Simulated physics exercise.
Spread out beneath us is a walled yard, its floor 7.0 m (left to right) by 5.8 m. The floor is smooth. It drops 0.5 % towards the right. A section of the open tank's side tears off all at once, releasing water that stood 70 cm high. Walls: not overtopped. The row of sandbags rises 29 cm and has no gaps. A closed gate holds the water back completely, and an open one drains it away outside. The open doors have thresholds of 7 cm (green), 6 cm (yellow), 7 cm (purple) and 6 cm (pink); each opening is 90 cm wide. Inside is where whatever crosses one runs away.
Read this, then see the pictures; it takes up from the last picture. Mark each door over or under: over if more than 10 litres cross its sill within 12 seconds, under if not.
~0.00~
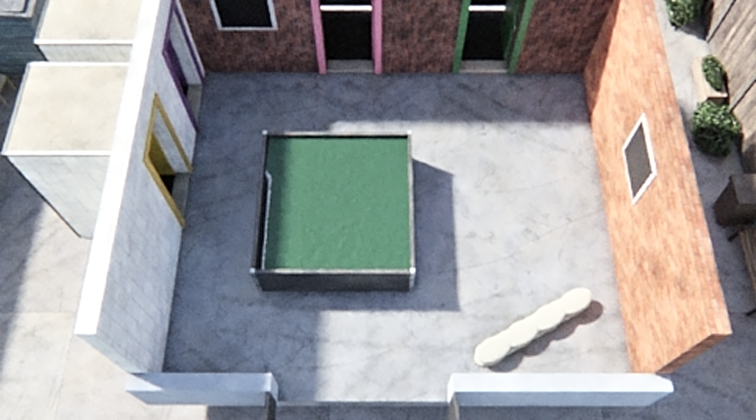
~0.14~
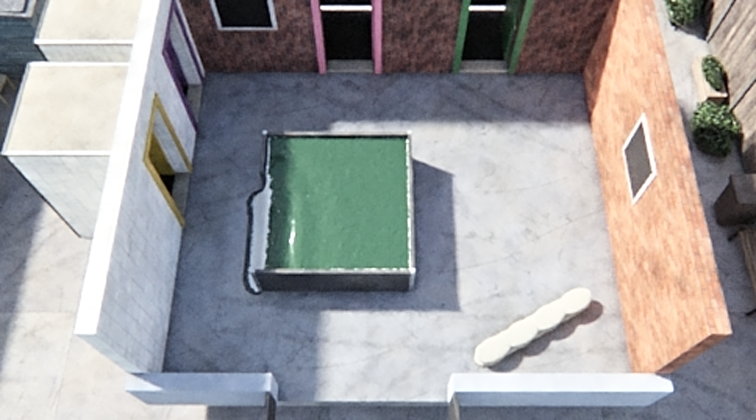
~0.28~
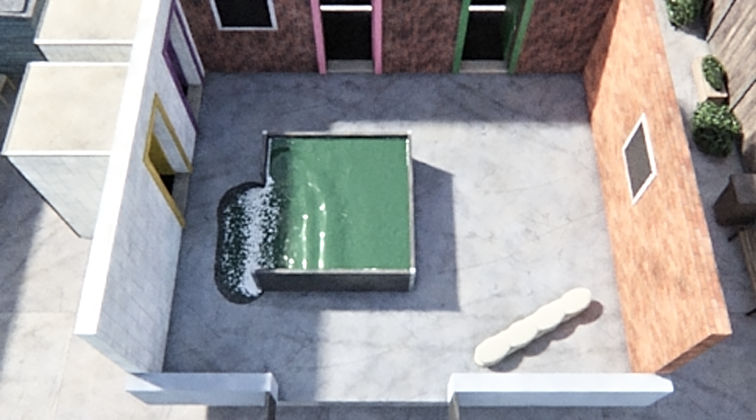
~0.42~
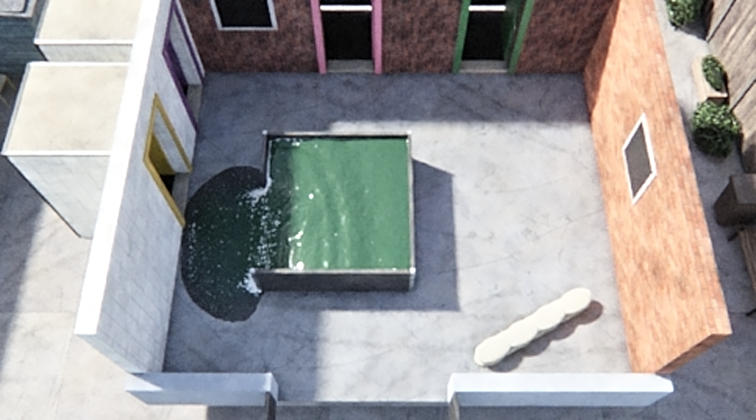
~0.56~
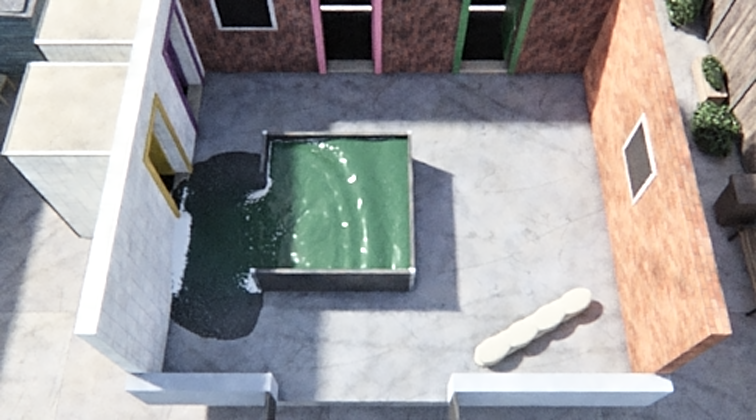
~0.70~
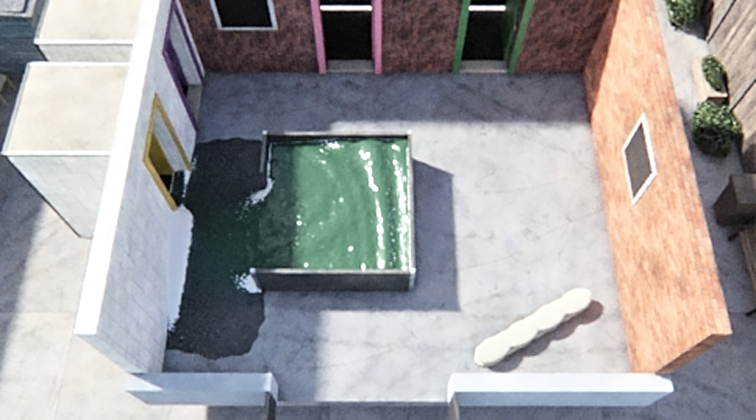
Marks: Green door: Over; yellow door: Over; purple door: Over; pink door: Under.
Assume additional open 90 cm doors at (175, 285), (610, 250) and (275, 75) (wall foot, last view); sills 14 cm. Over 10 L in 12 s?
In turn: Beyond it, short of it, short of it.
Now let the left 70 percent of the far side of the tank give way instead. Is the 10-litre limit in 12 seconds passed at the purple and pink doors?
Compared with that limit, purple goes higher while pink goes higher.
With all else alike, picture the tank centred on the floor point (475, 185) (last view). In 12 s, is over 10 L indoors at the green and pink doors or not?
Well, green ends up inside the mark and pink ends up inside the mark.
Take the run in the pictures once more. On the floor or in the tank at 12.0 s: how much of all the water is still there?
Still there: Roughly 72 %.
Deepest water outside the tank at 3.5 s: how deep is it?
I'd say near 32 centimetres.
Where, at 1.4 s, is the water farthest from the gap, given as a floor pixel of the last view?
(205, 79).
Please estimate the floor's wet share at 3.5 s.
Close to 50 in a hundred.
After 1.4 s water covers 15 % of the floor and is deepest (52 cm) near (190, 260); green door not reached, yellow door 31 cm at the sill, 142 L in, purple door 4 cm at the sill, 0 L in, pink door not reached.
After 2.2 s water covers 25 % of the floor and is deepest (54 cm) near (164, 360); green door not reached, yellow door 28 cm at the sill, 297 L in, purple door 6 cm at the sill, 0 L in, pink door not reached.
After 3.5 s water covers 50 % of the floor and is deepest (32 cm) near (161, 384); green door not reached, yellow door 20 cm at the sill, 454 L in, purple door 7 cm at the sill, 0 L in, pink door 6 cm at the sill, 0 L in.
After 7.0 s water covers 90 % of the floor and is deepest (21 cm) near (576, 80); green door 3 cm at the sill, 0 L in, yellow door 11 cm at the sill, 599 L in, purple door 8 cm at the sill, 28 L in, pink door 6 cm at the sill, 1 L in.
After 12.0 s water covers 95 % of the floor and is deepest (13 cm) near (624, 385); green door 7 cm at the sill, 19 L in, yellow door 5 cm at the sill, 626 L in, purple door 7 cm at the sill, 41 L in, pink door 7 cm at the sill, 2 L in.
